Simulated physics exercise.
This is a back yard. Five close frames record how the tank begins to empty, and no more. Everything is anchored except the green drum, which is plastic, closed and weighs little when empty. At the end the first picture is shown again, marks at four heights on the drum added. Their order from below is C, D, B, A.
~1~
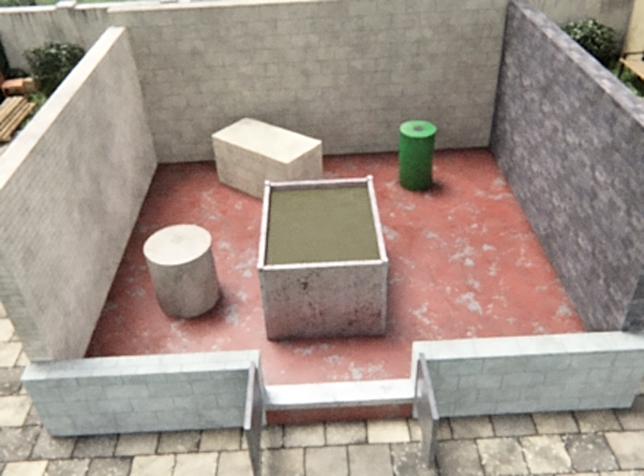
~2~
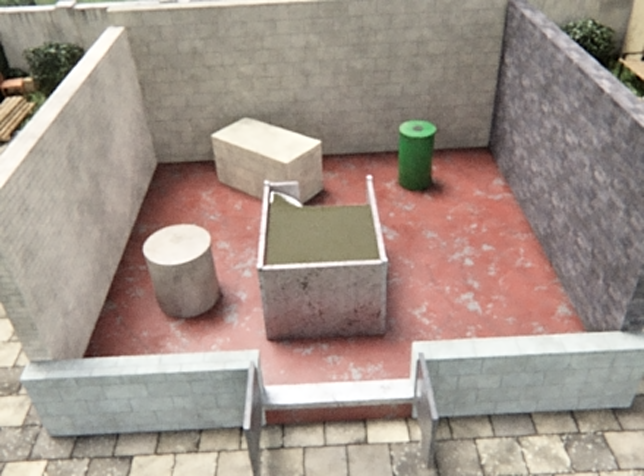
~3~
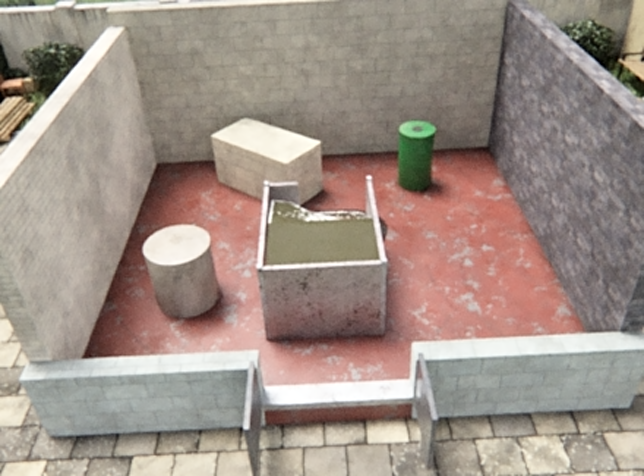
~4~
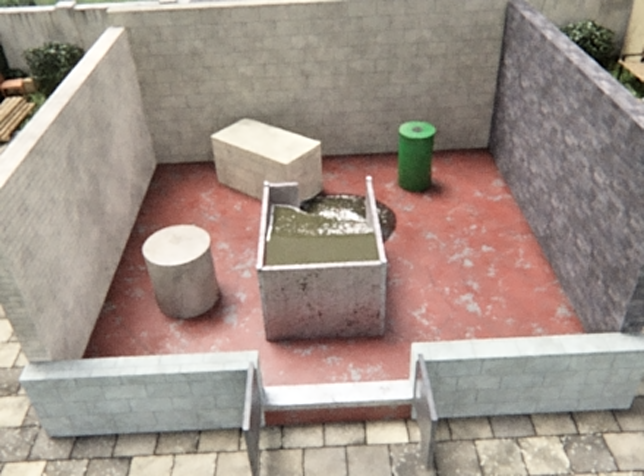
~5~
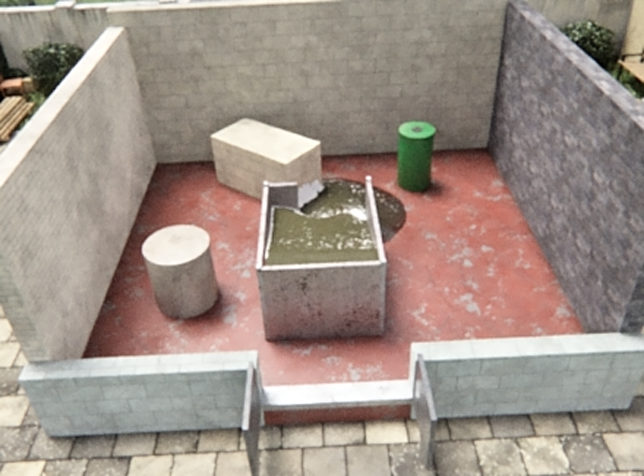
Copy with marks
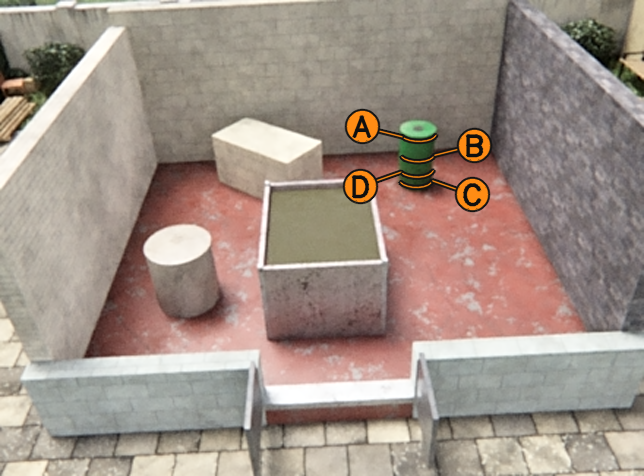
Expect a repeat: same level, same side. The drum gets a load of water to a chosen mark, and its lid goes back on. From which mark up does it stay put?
B.
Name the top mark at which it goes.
Here it is mark D.
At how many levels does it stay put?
Two.
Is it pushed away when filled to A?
No, not at all.
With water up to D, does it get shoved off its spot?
Yes, that goes wrong.
On the marked copy, A at (421, 141); B at (419, 161); C at (418, 187); D at (418, 177); from the bottom up C, D, B, A.
With A, it does not move.
With B, it does not move.
With C, it is pushed about 3 times its own width away.
With D, it is pushed about its own width away.
